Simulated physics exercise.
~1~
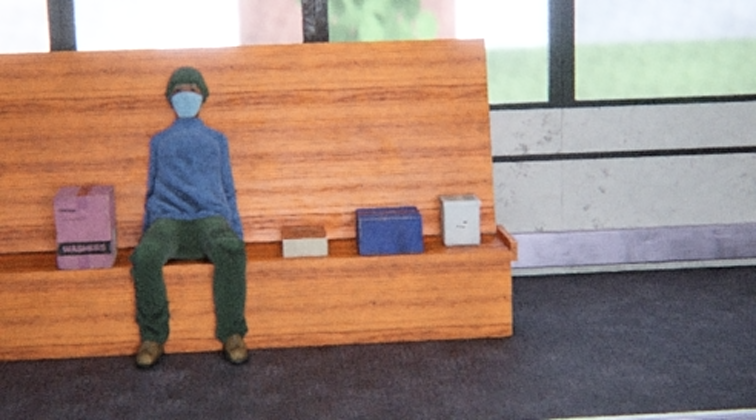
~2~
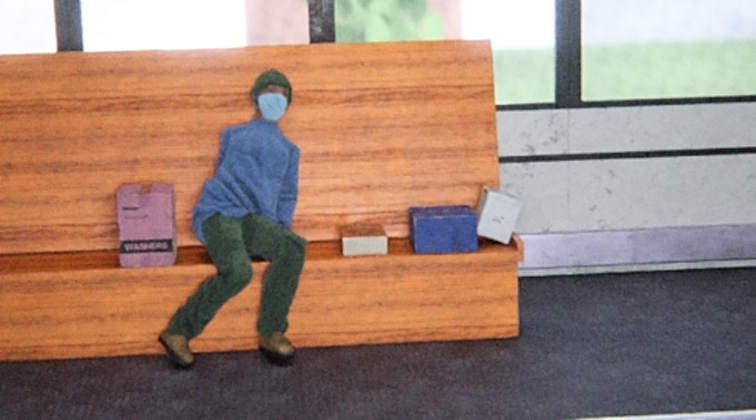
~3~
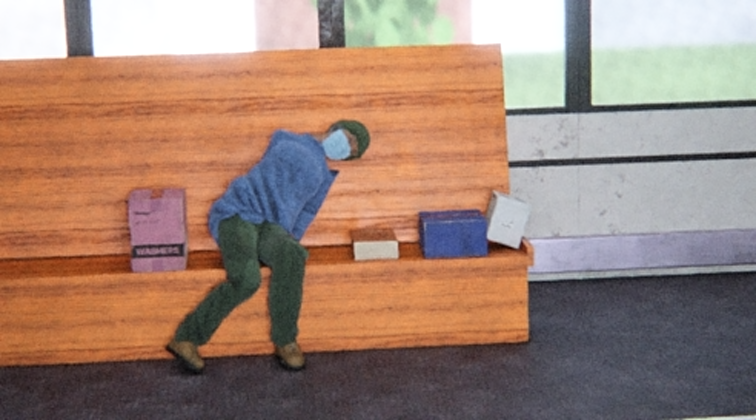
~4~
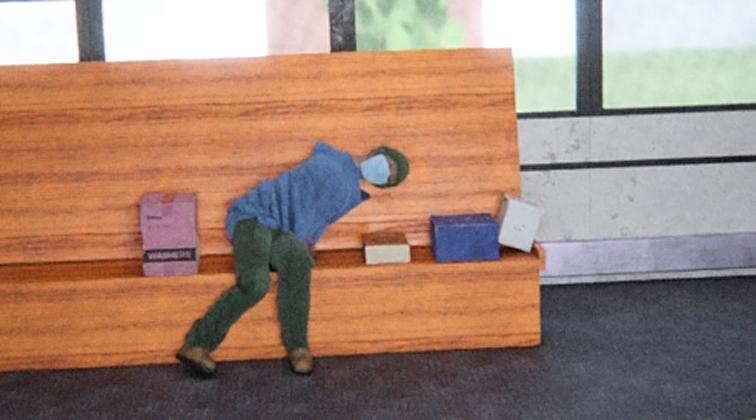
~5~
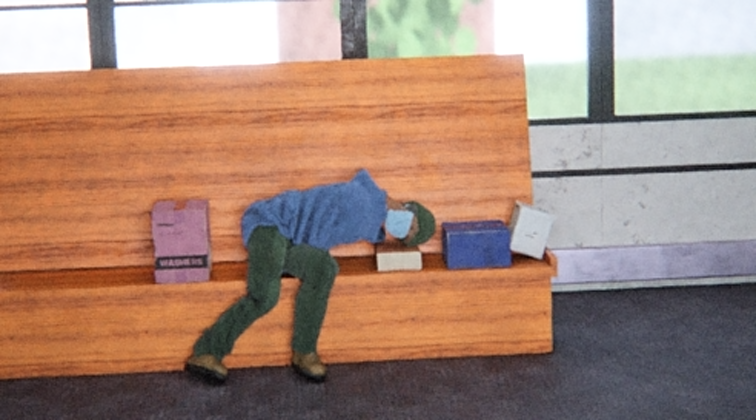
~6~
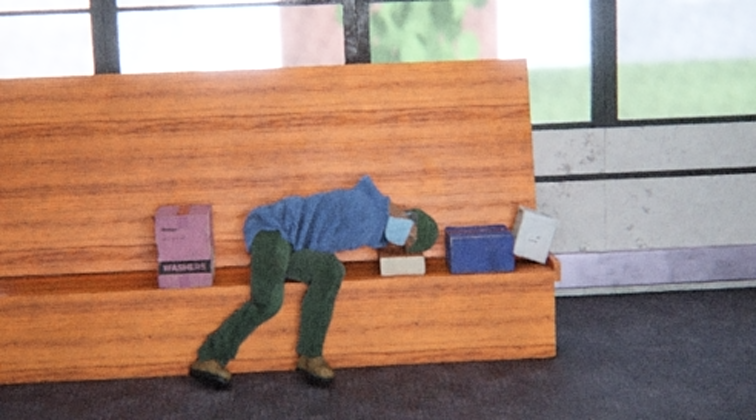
At the start, a commuter in a green cap, face mask and blue sweater sits upright on a wooden bench, with a pink pack on the left and a small tan item, a blue carton and a pale container on the right. The commuter tilts to the right while the pale container tips against the bench's right end. The upper body keeps sinking sideways, arms loose, as the view drifts slightly left. Finally the commuter lies slumped nearly flat, head down by the small tan item, hips still on the seat. All the luggage remains on the bench, the pale container still leaning.
